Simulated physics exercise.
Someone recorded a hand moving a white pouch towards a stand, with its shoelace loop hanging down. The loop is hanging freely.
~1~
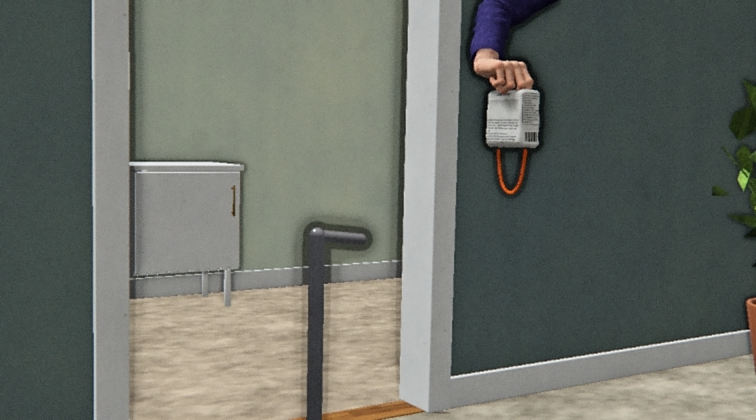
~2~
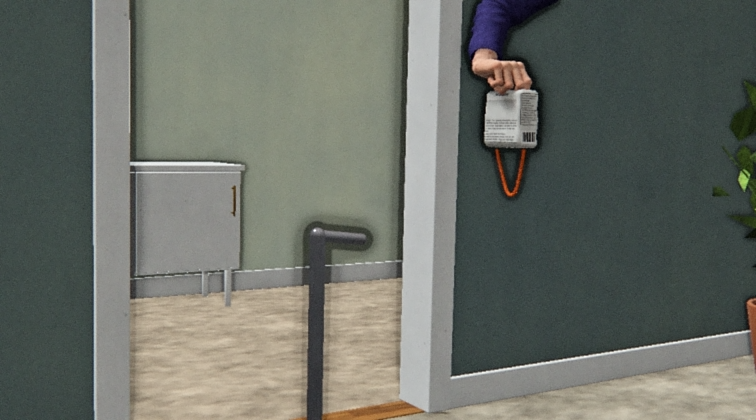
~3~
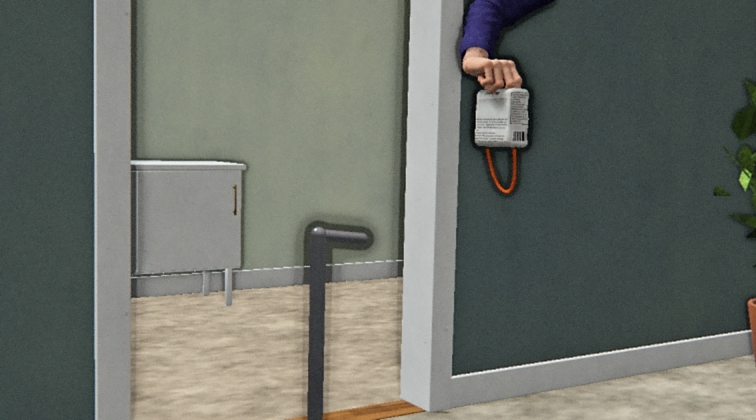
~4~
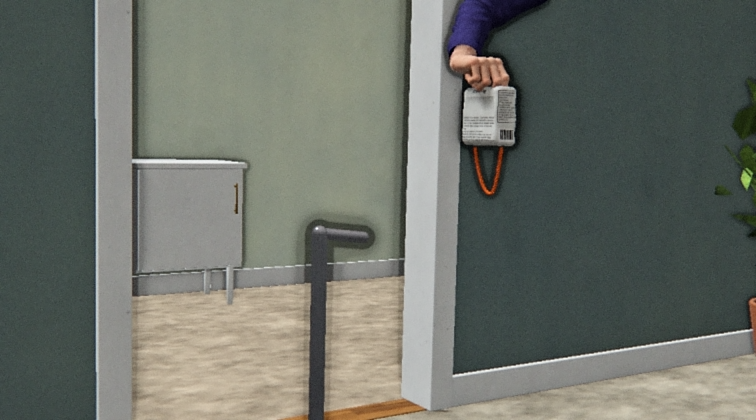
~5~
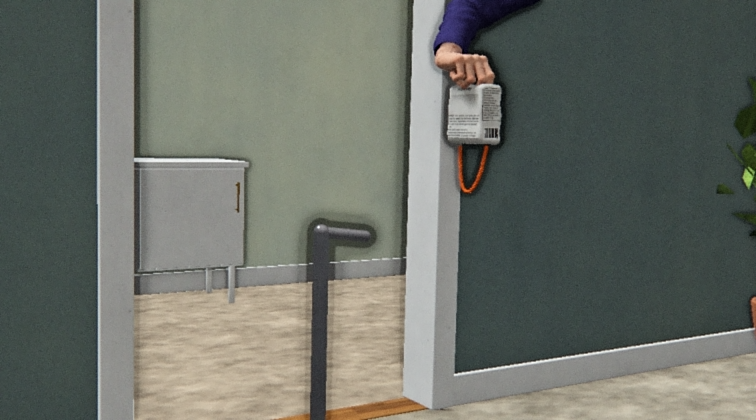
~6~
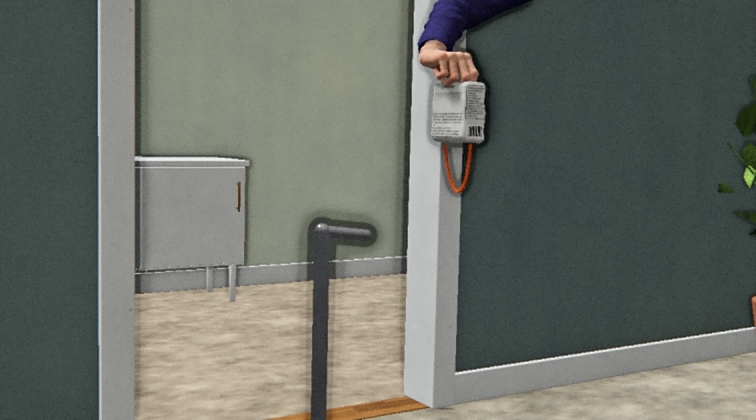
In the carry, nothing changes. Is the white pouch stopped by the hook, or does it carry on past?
Chances are it will never catch on the post.
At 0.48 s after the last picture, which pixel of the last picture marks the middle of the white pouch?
Around (405, 111).
Then, 0.48 s after the last picture, pouch nearing the post near (405, 110).
Then, 1.28 s after the last picture, pouch over the post near (306, 106).
Then, 2.06 s after the last picture, pouch past the post near (195, 102).
At rest, pouch past the post near (155, 100). The white pouch goes by freely.
